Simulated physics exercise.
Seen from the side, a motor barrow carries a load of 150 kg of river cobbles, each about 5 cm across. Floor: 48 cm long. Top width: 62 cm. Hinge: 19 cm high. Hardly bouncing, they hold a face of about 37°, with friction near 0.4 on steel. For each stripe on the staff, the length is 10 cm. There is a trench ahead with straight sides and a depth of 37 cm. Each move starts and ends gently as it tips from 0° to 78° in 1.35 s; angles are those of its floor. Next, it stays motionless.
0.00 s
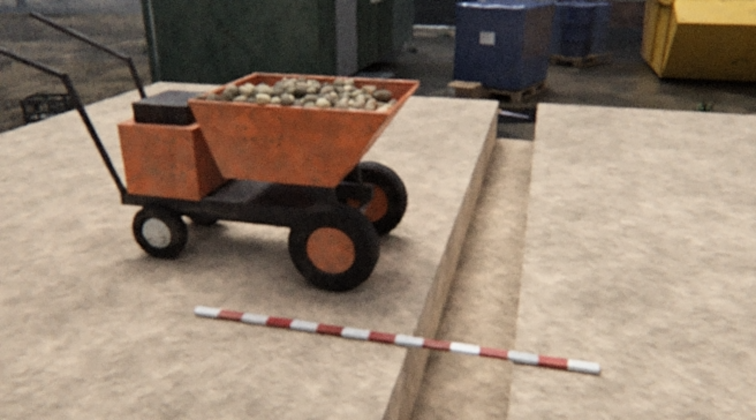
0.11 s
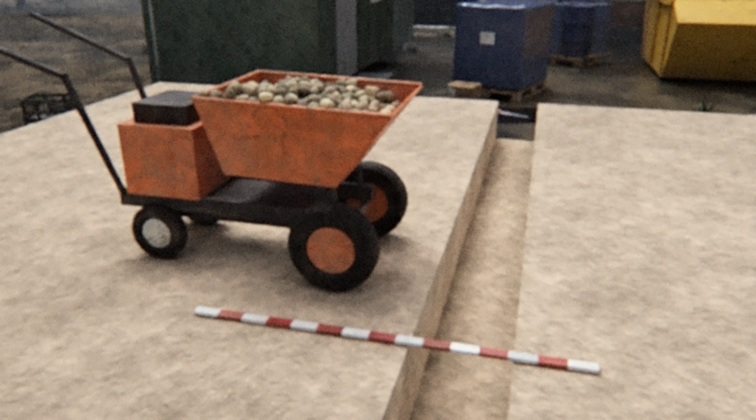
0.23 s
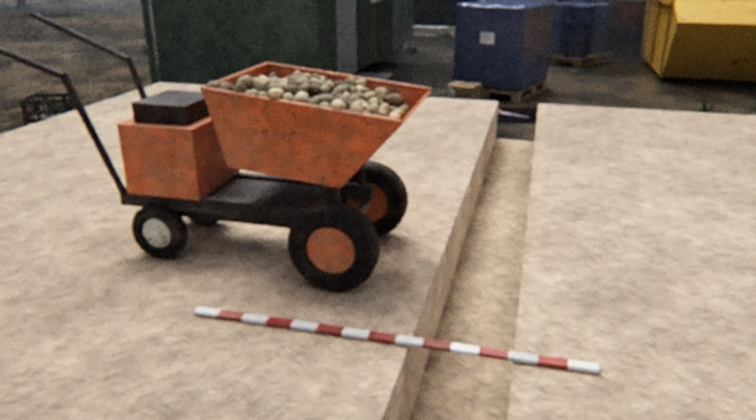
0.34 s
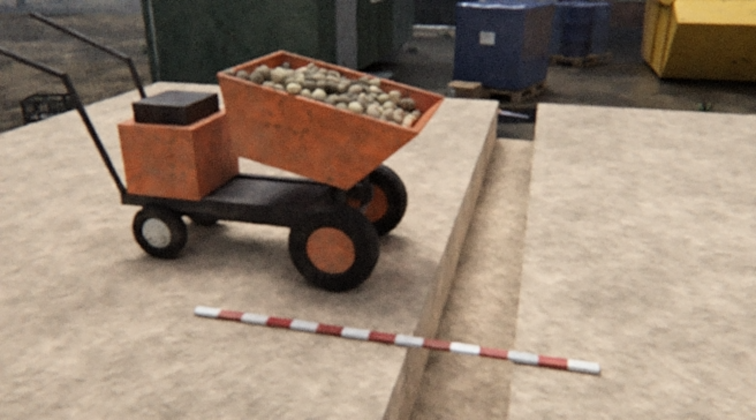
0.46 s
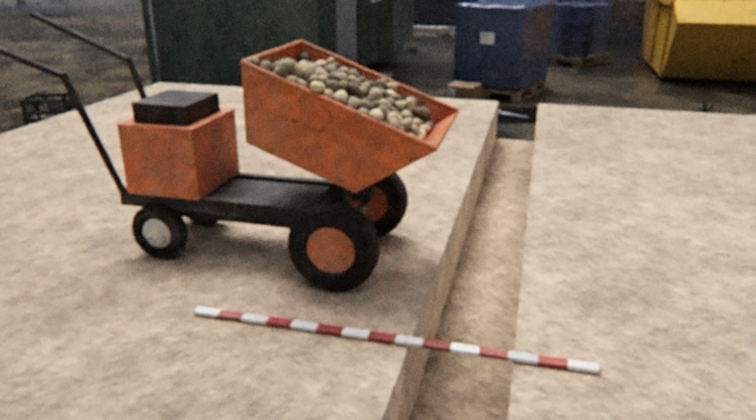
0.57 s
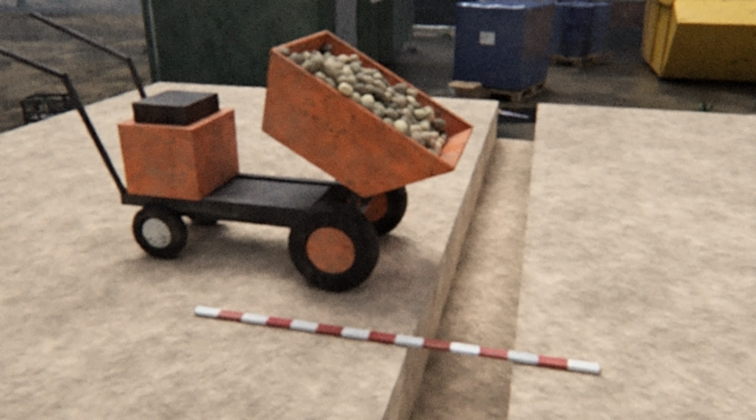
In an outdoor yard with dark green, blue and yellow containers behind, a fixed, slightly raised side view shows pale, flat ground cut by a straight-sided trench right of centre. An orange and black motor barrow stands at left, its skip heaped with rounded stones, behind a red-and-white striped staff lying across the trench. The skip's rear rises smoothly, tilting steeply rightward with its stones, while the wheels stay still.
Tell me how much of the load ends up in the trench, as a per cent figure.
Some 57 per cent ends up in the trench.
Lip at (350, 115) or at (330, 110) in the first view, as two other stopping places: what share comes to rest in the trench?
Result: Close to 95 then close to 100 per cent.
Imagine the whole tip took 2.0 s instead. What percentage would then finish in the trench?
It would be near 60 percent.
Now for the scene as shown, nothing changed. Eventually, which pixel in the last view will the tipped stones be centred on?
The resting stones are centred at roughly (511, 321).
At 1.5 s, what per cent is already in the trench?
By then, around 25 percent.
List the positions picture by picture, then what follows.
Lip at (386, 115), floor tilted 0°, highest stones at (305, 88), in the first frame.
Lip at (390, 117), floor tilted 2°, highest stones at (303, 86); the stones move at 0.2 m/s on average, in the second frame.
Lip at (402, 123), floor tilted 6°, highest stones at (299, 83); the stones move at 0.4 m/s on average, in the third frame.
Lip at (418, 134), floor tilted 12°, highest stones at (307, 76); the stones move at 0.6 m/s on average, in the fourth frame.
The skip is at 21°, its lip at (436, 149); the top of the load is at (308, 67); the stones move at 0.7 m/s on average, in the fifth frame.
Lip at (454, 170), floor tilted 30°, highest stones at (324, 61); the stones move at 0.8 m/s on average, in the sixth frame.
After 1.0 s the floor is at 66°; 97 % in the skip, 3 % in the trench; the foremost stones are at (521, 238).
After 1.5 s the floor is at 78°; 44 % in the skip, 23 % in the trench, 33 % past the trench; the foremost stones are at (667, 293).
After 1.8 s the floor is at 78°; 16 % in the skip, 39 % in the trench, 45 % past the trench; the foremost stones are at (755, 317).
After 3.8 s the floor is at 78°; 0 % in the skip, 57 % in the trench, 43 % past the trench; the foremost stones are past the picture's edge.
